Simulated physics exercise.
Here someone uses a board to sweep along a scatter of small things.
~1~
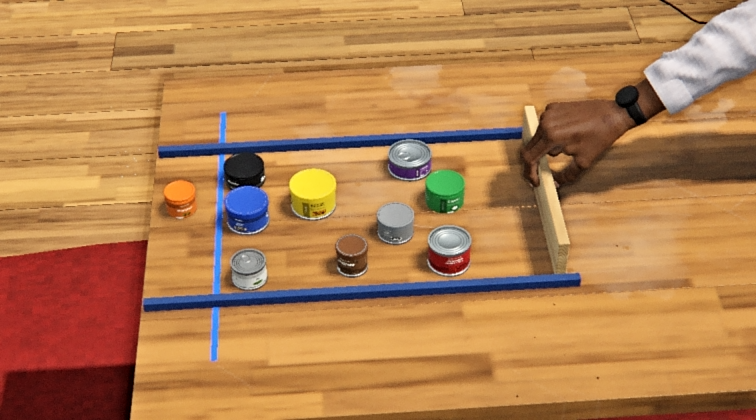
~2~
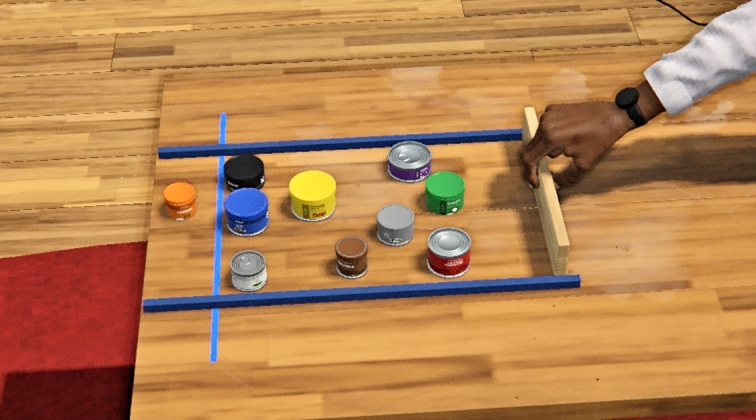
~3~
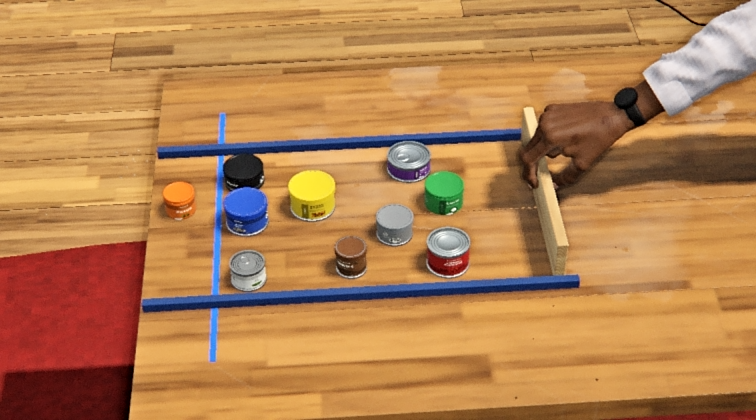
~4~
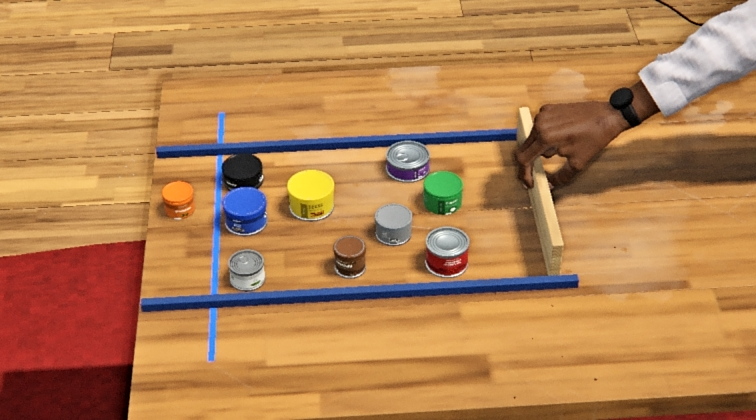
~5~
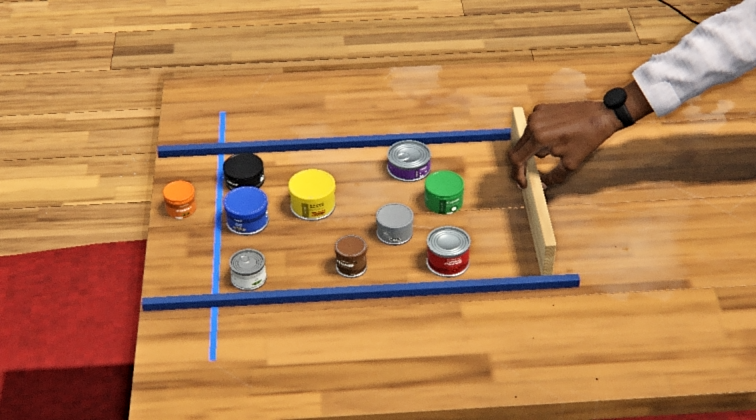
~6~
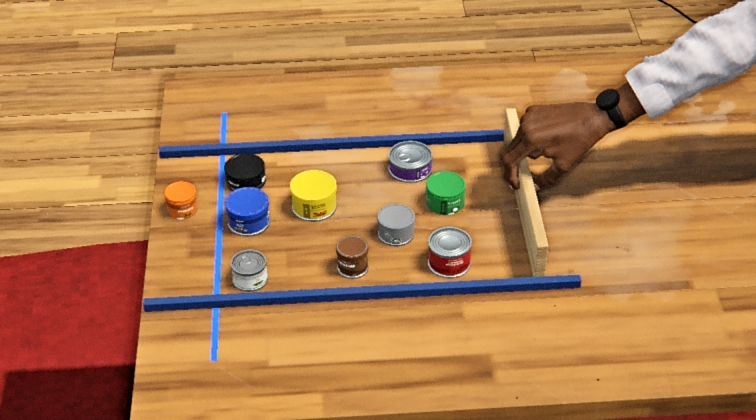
A hand with a dark watch and white sleeve holds an upright wooden board at the right of a wooden tabletop, seen from above at an angle. Between two dark blue rails sit black, blue, yellow, white, brown, grey, purple, green and red containers, with an orange one left of a light blue tape line. The hand slides the board slightly left, while the containers stay put and the view barely shifts.
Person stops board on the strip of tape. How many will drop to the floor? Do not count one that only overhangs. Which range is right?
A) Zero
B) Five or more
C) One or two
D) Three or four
One or two (C).
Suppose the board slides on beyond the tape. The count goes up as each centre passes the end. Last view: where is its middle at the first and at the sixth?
About (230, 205), then about (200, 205).
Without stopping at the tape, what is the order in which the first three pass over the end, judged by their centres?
It runs the orange tub, the black tub, and lastly the yellow tin.
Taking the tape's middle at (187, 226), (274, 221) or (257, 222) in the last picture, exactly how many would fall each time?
Respectively, 6, 0 and 0.
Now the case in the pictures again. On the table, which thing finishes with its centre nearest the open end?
Foremost is the black tub.
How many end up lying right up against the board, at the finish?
4 touch it.
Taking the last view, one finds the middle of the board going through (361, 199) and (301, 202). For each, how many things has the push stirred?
6 and 9.
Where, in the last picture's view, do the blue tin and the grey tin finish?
They finish at roughly (169, 221) and (200, 239) respectively.
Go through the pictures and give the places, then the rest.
The first picture shows orange tub (181, 200); black tub (245, 173); blue tin (247, 211); board (544, 188); tape (219, 223).
The second picture shows black tub (244, 174); grey tin (395, 225).
The third picture shows blue tin (246, 212); purple tin (409, 162).
The fourth picture shows orange tub (179, 200); yellow tin (311, 196).
The fifth picture shows black tub (244, 173); red tin (448, 252).
The sixth picture shows orange tub (181, 200); black tub (245, 174); blue tin (248, 212); board (524, 190); tape (220, 224).
A little later, none off yet; orange tub at rest near (181, 200); black tub at rest near (245, 174); blue tin at rest near (248, 212).
Next, none off yet; orange tub at rest near (181, 200); black tub moving near (238, 169); blue tin at rest near (238, 214).
When it is over, the number that fall off is one or two; down, orange tub.
